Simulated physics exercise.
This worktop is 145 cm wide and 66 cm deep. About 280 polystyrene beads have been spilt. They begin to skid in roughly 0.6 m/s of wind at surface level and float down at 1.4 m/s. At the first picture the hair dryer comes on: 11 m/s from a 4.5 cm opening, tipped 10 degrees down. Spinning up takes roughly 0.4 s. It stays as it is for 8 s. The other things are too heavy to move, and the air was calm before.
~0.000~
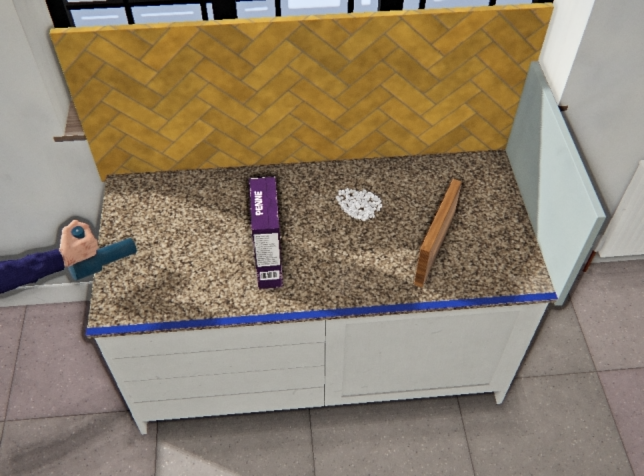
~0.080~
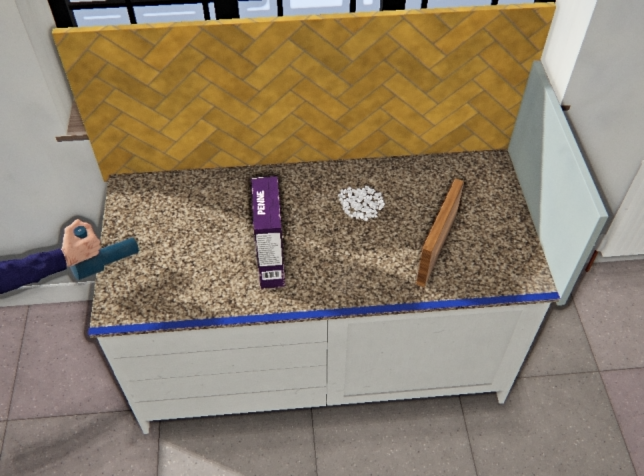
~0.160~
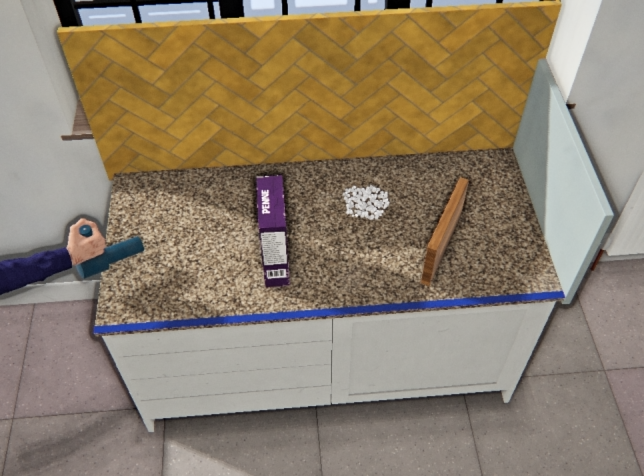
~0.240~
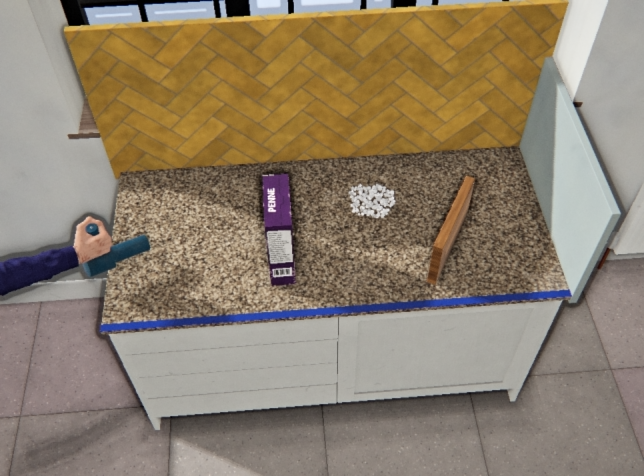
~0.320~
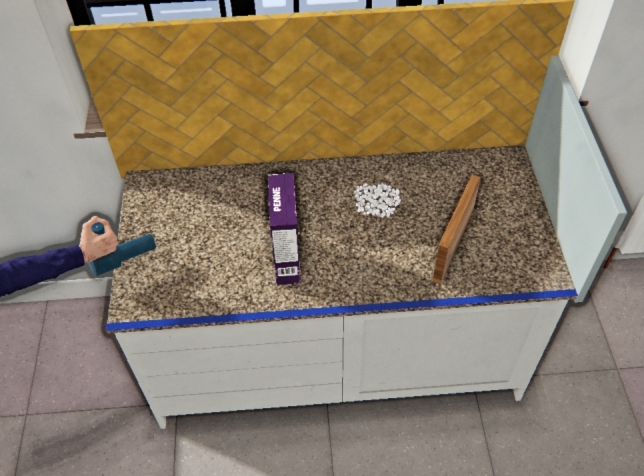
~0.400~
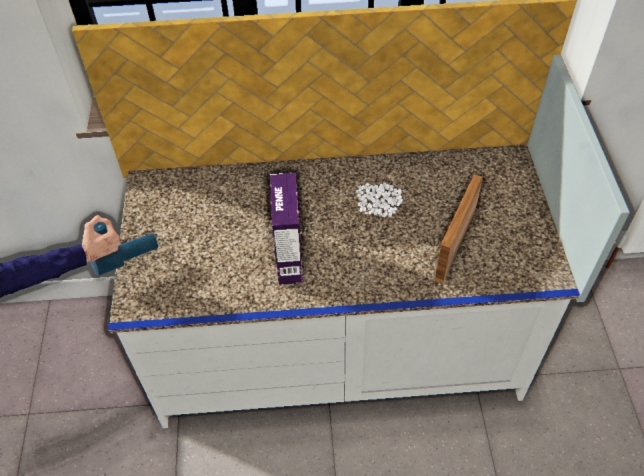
The view shifts slightly while a hand points a hair dryer toward nearly still white beads.
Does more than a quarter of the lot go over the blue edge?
More than a quarter over the blue edge: Yes.
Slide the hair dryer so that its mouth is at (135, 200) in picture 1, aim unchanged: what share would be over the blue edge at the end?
Then about 70 %.
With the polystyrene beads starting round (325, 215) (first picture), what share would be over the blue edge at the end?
It would be near 90 %.
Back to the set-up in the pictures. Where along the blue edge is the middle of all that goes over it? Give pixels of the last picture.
Near (569, 296).
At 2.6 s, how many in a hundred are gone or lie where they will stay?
About 80 %.
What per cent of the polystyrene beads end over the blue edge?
Near 100 %.
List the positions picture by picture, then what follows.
In the first frame, the middle of the polystyrene beads is near (358, 205), none has stirred yet and the mouth of the hair dryer is at (133, 245).
In the second frame, the middle of the polystyrene beads is near (359, 205), none has stirred yet and the blue edge is centred on (329, 317).
In the third frame, the middle of the polystyrene beads is near (364, 204), about 1 % have left their places, the top of a board is at (449, 212) and the top of a carton is at (271, 201).
In the fourth frame, the middle of the polystyrene beads is near (370, 202) and about 1 % have left their places.
In the fifth frame, the middle of the polystyrene beads is near (375, 201) and about 1 % have left their places.
In the sixth frame, the middle of the polystyrene beads is near (377, 201) and about 1 % have left their places.
After 1.6 s, 94 % are on the move or not yet settled, 19 % are over the blue edge; the middle of those still in play is near (535, 206).
After 2.6 s, 18 % are on the move or not yet settled, 89 % are over the blue edge.
After 4.4 s, 4 % are on the move or not yet settled, 96 % are over the blue edge.
After 8.0 s, at the end, 99 % are over the blue edge.
